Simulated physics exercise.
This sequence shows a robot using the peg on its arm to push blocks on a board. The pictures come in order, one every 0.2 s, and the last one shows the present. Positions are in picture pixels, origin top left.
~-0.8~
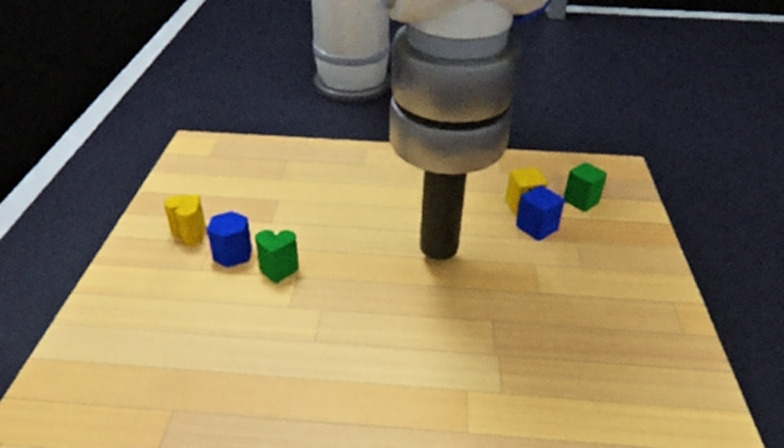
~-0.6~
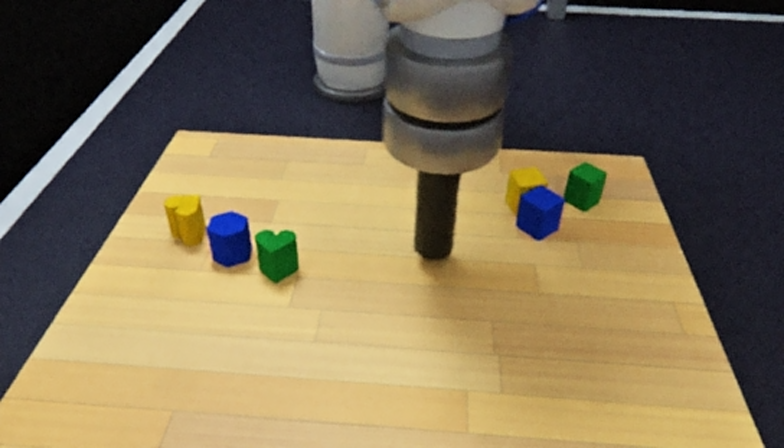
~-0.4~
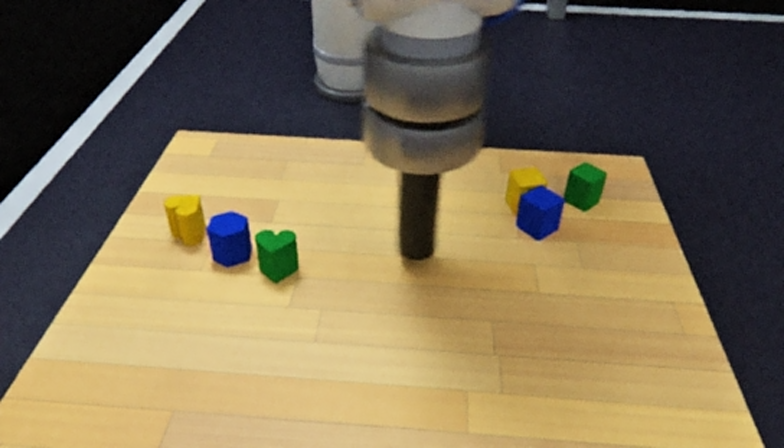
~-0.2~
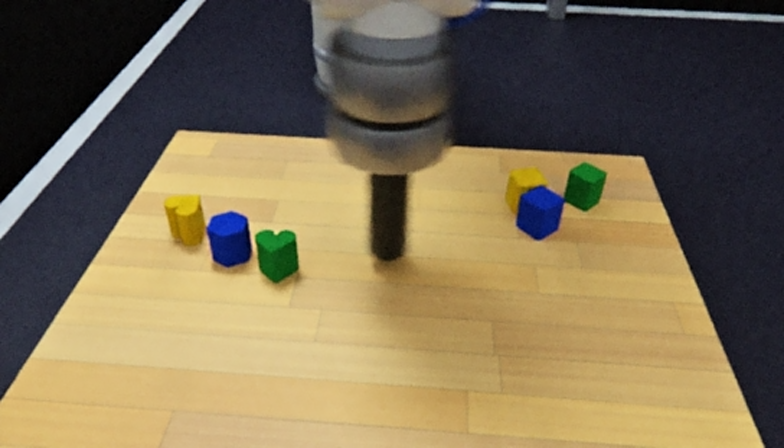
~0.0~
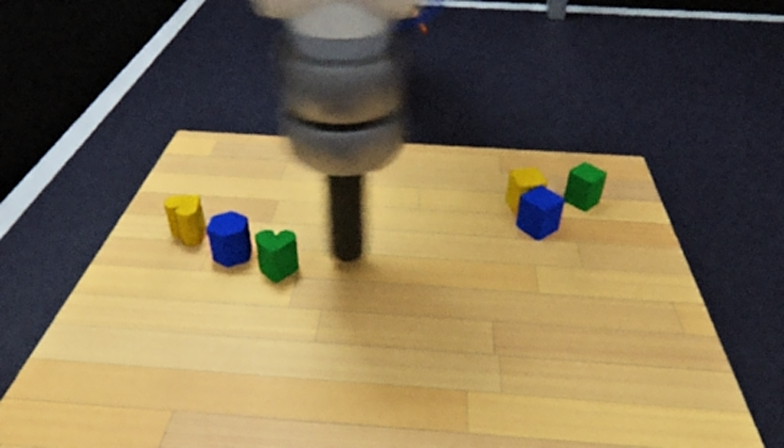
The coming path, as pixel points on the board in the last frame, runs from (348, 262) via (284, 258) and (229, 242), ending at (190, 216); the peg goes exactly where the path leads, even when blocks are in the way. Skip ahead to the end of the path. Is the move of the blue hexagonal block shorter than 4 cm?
No.
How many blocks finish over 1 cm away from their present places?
I foresee three or more blocks being moved.
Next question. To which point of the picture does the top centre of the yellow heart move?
Located at (153, 199).
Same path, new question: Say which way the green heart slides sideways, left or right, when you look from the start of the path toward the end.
Answer: Leftward.
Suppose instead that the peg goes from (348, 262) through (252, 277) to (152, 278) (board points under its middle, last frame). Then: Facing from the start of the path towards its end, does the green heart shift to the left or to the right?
It heads left.
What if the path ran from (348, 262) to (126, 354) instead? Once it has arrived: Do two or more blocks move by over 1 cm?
No, it doesn't check out.
The first path, step by step. One third of the way, peg (281, 247); green heart (243, 243), turned 40° anticlockwise.
Two thirds of the way, peg (227, 231); yellow heart (172, 201), turned 45° clockwise; blue hexagonal block (184, 220), turned 30° anticlockwise; green heart (230, 245), turned 80° anticlockwise.
At the end, peg (188, 206); yellow heart (153, 199), turned 50° clockwise; blue hexagonal block (175, 220), turned 50° anticlockwise; green heart (230, 245), turned 80° anticlockwise.
